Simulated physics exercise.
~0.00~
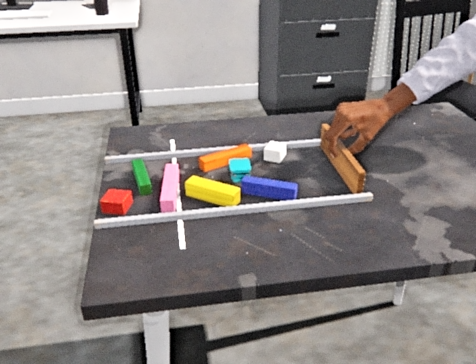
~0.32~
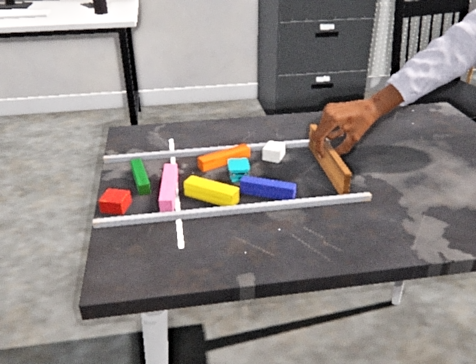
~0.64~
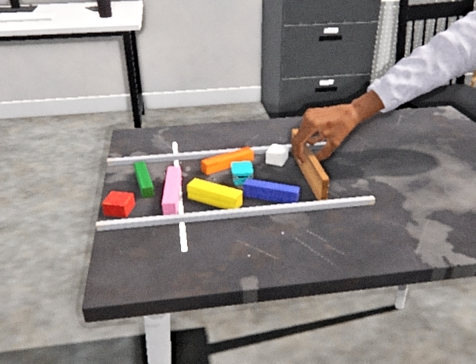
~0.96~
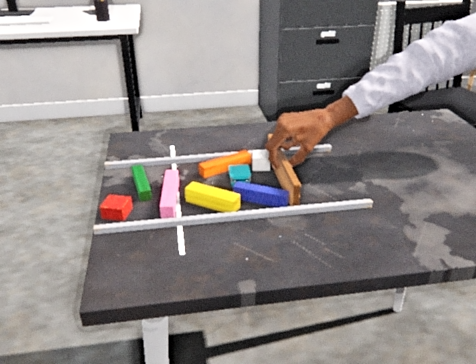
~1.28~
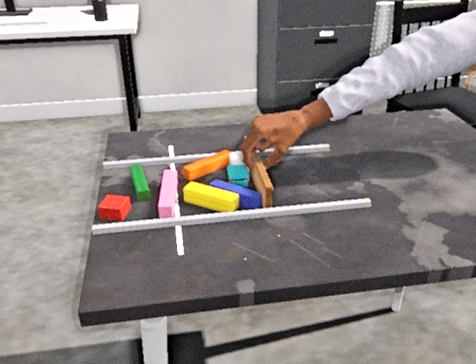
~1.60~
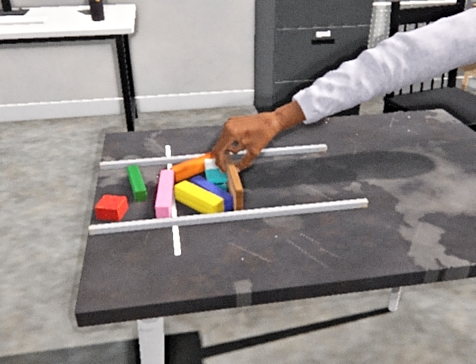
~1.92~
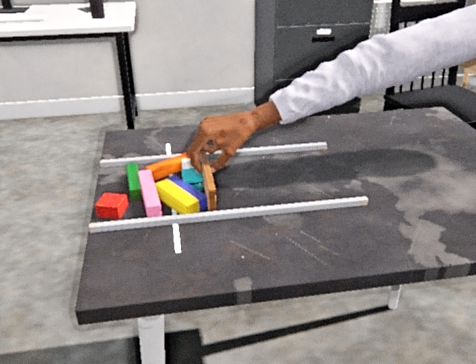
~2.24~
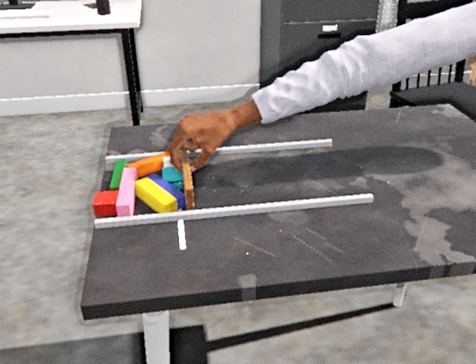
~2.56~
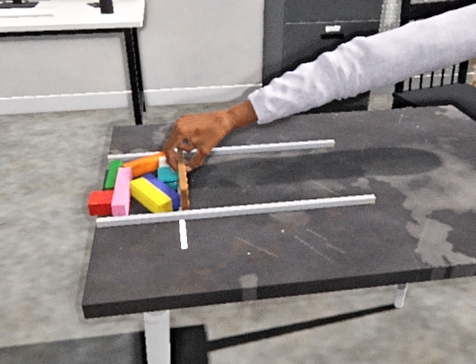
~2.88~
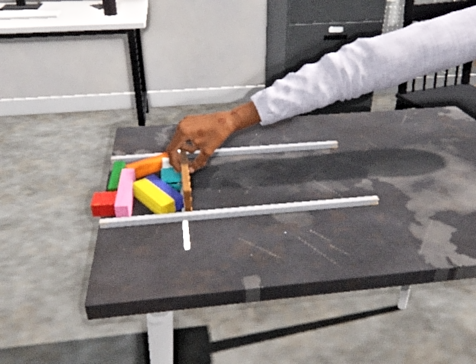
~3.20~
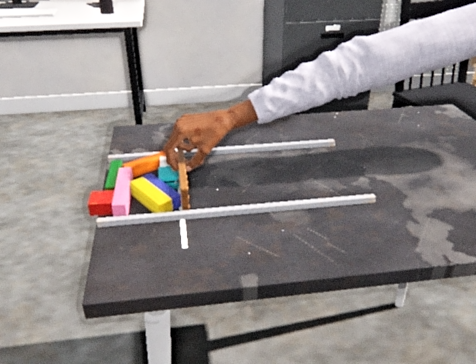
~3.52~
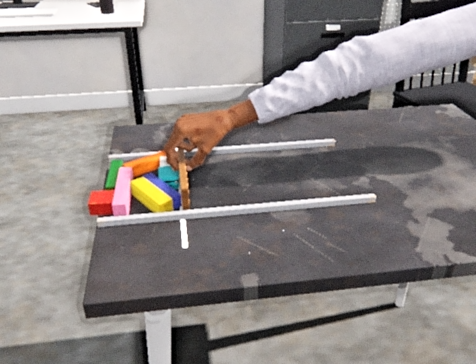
The clip opens on a dark table where colored blocks and bars lie scattered between two white rails, with a strip of pale tape crossing the channel. A hand holding an upright wooden board at the right slides it left, at first through empty space. The board then meets the blue bar and white block, driving them into the orange and turquoise pieces. The yellow piece joins the moving cluster, which presses the pink and green bars toward the red block at the left. The board stops near the tape, and the hand holds it there, with the pieces packed together and all still on the table.
